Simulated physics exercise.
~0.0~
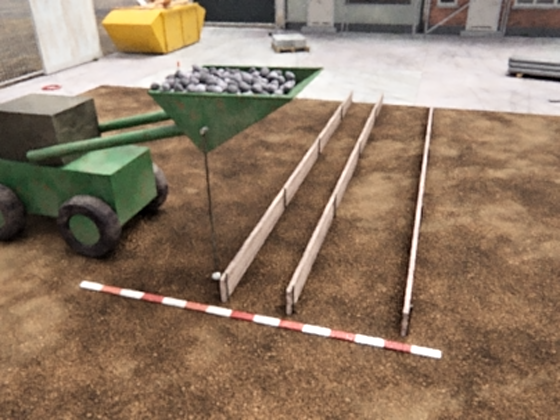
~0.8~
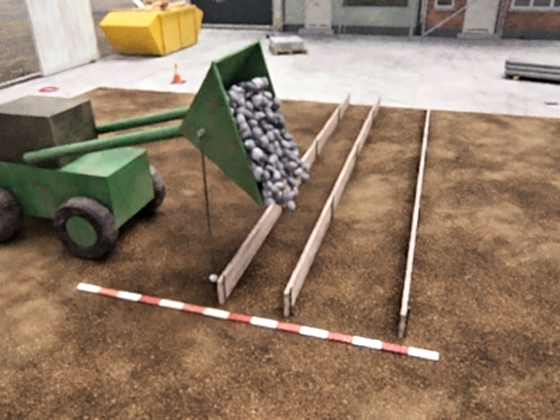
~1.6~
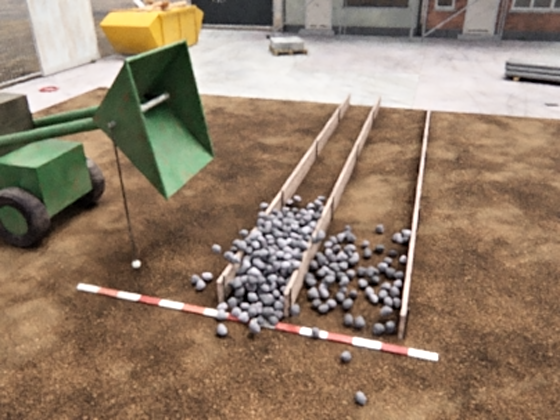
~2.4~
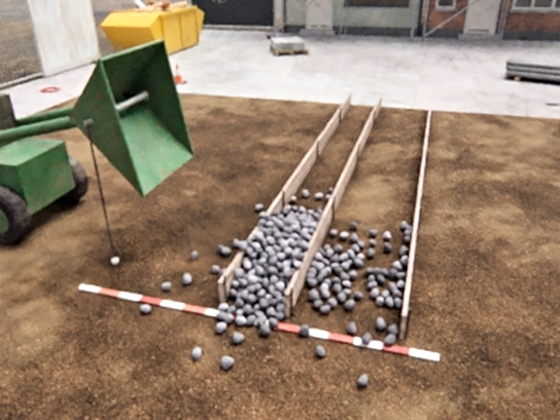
Green loader tipping grey cobbles from its bucket between wooden boards, then backing left, leaving most stones heaped in the near bay.
